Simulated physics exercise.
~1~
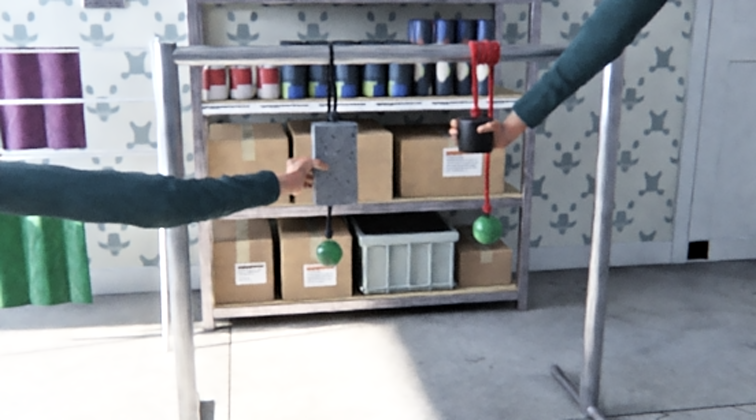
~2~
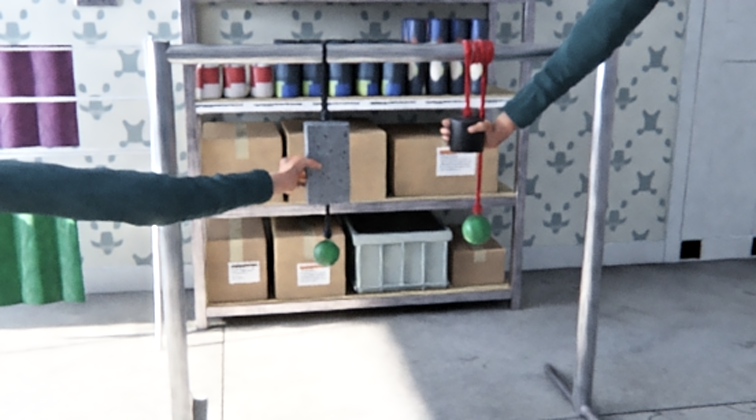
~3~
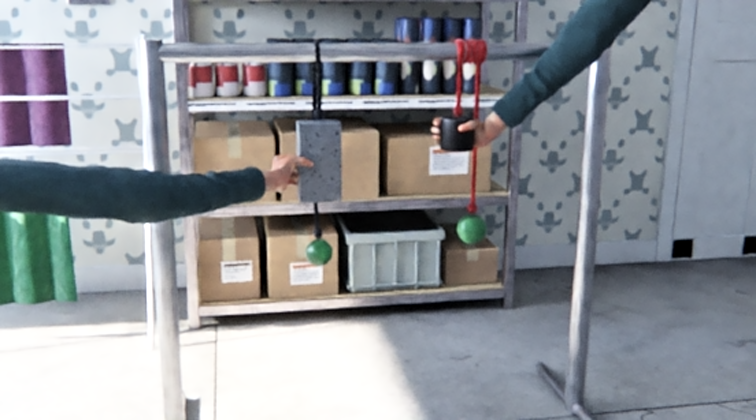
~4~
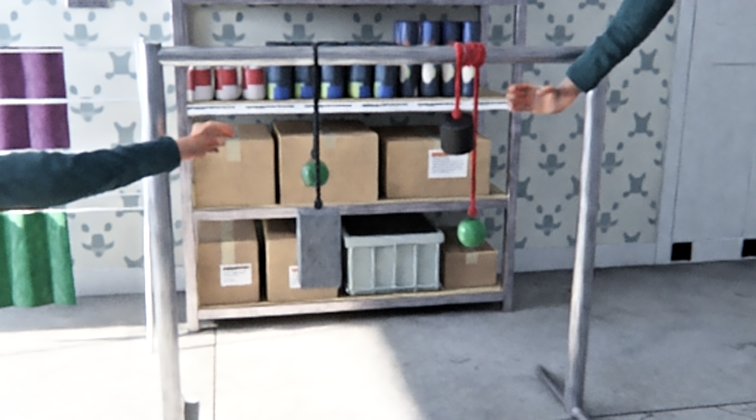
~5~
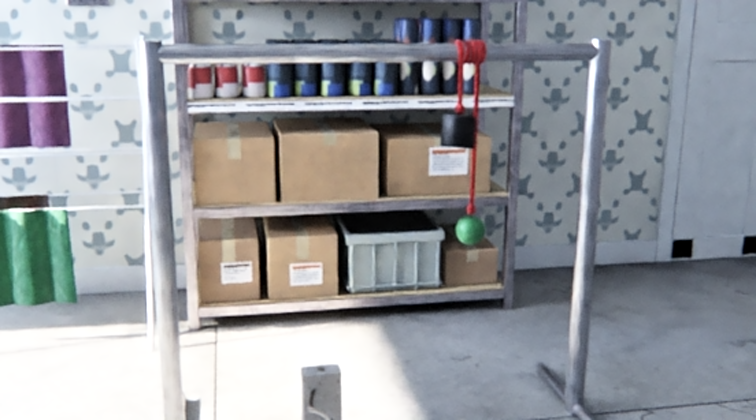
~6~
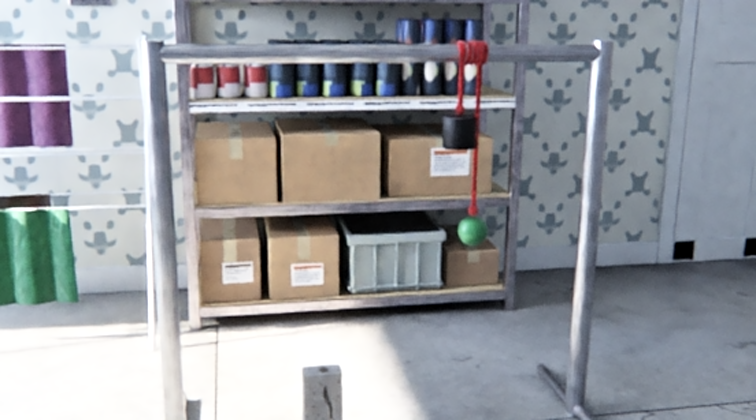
Grey block dropping to the floor with its black rope after hands let go, while black cylinder stays hanging from red rope.
